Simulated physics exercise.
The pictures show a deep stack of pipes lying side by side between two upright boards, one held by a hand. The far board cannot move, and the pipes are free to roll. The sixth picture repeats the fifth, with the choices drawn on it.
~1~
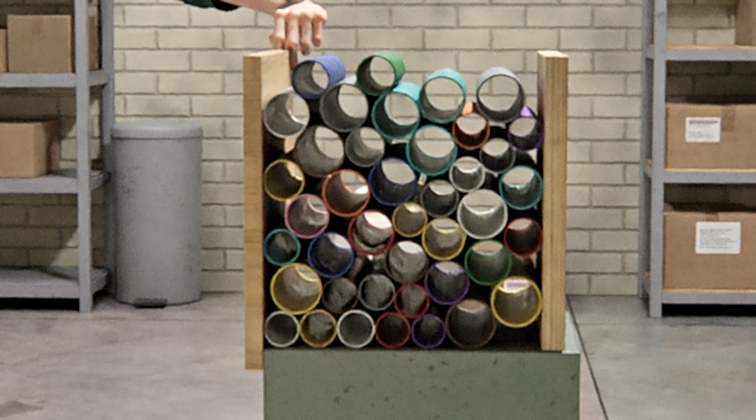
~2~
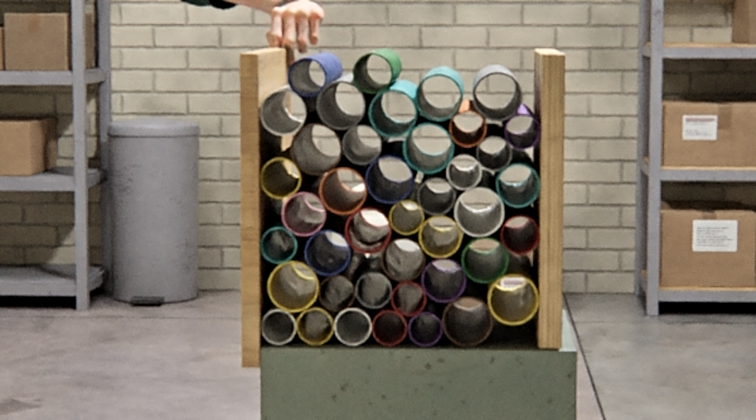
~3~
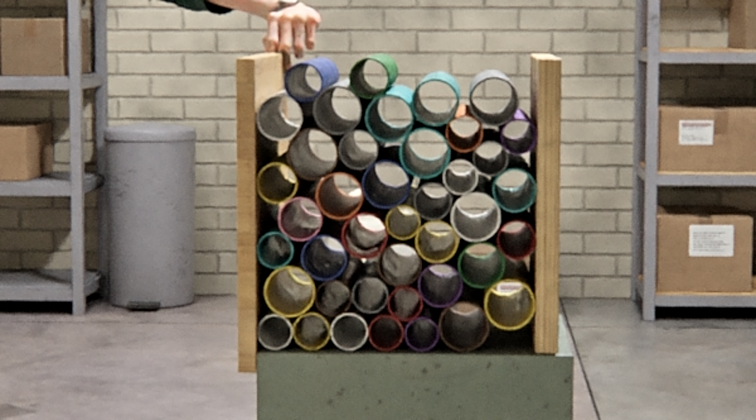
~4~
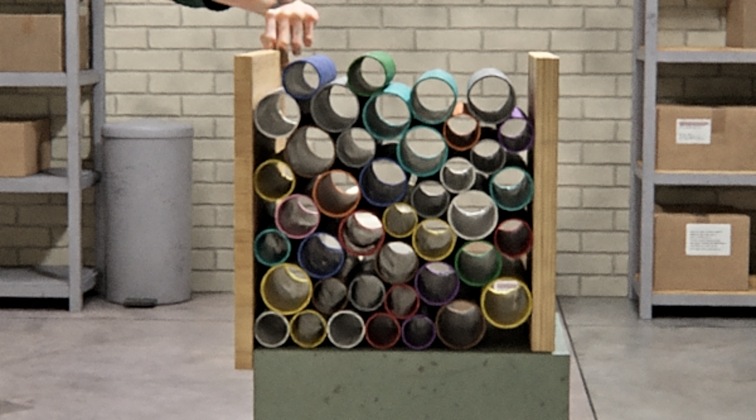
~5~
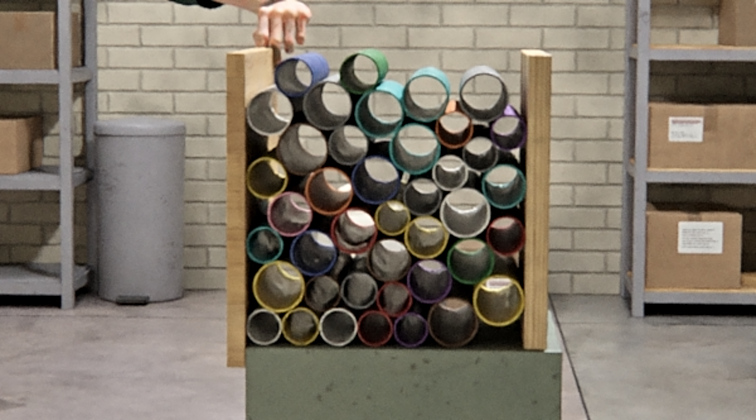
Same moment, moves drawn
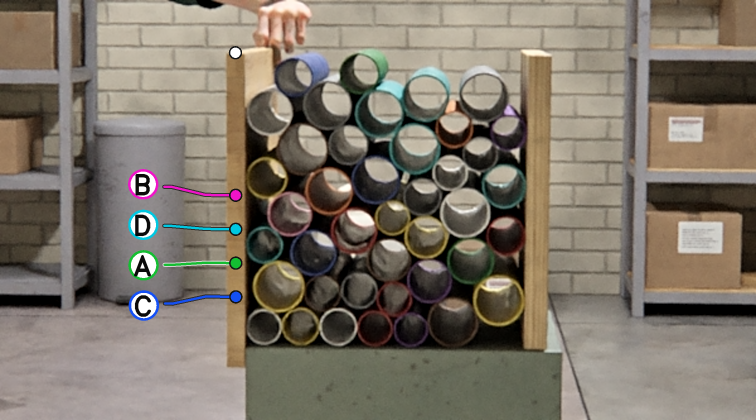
We see many coloured pipes stacked between two upright wooden boards on a green block, with a hand resting at the top of the left board; the view shifts slightly, while the pipes, boards and hand show little or no movement.
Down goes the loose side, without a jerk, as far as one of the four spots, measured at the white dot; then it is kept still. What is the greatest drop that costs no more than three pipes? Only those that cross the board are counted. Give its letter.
Slide it to B.
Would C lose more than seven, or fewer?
It loses more than seven.
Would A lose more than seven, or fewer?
More than seven.
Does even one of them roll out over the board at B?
Yes, at B.
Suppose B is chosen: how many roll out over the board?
At B the number is two.
On the copy, A at (236, 263); B at (235, 195); C at (236, 297); D at (236, 229); the white dot at (235, 52).
On B. First, top of the board (246, 119).
Then, top of the board (246, 193).
Finally, top of the board (246, 195), two out over the board.
By contrast, A more than three out over the board; C more than three out over the board; D more than three out over the board.
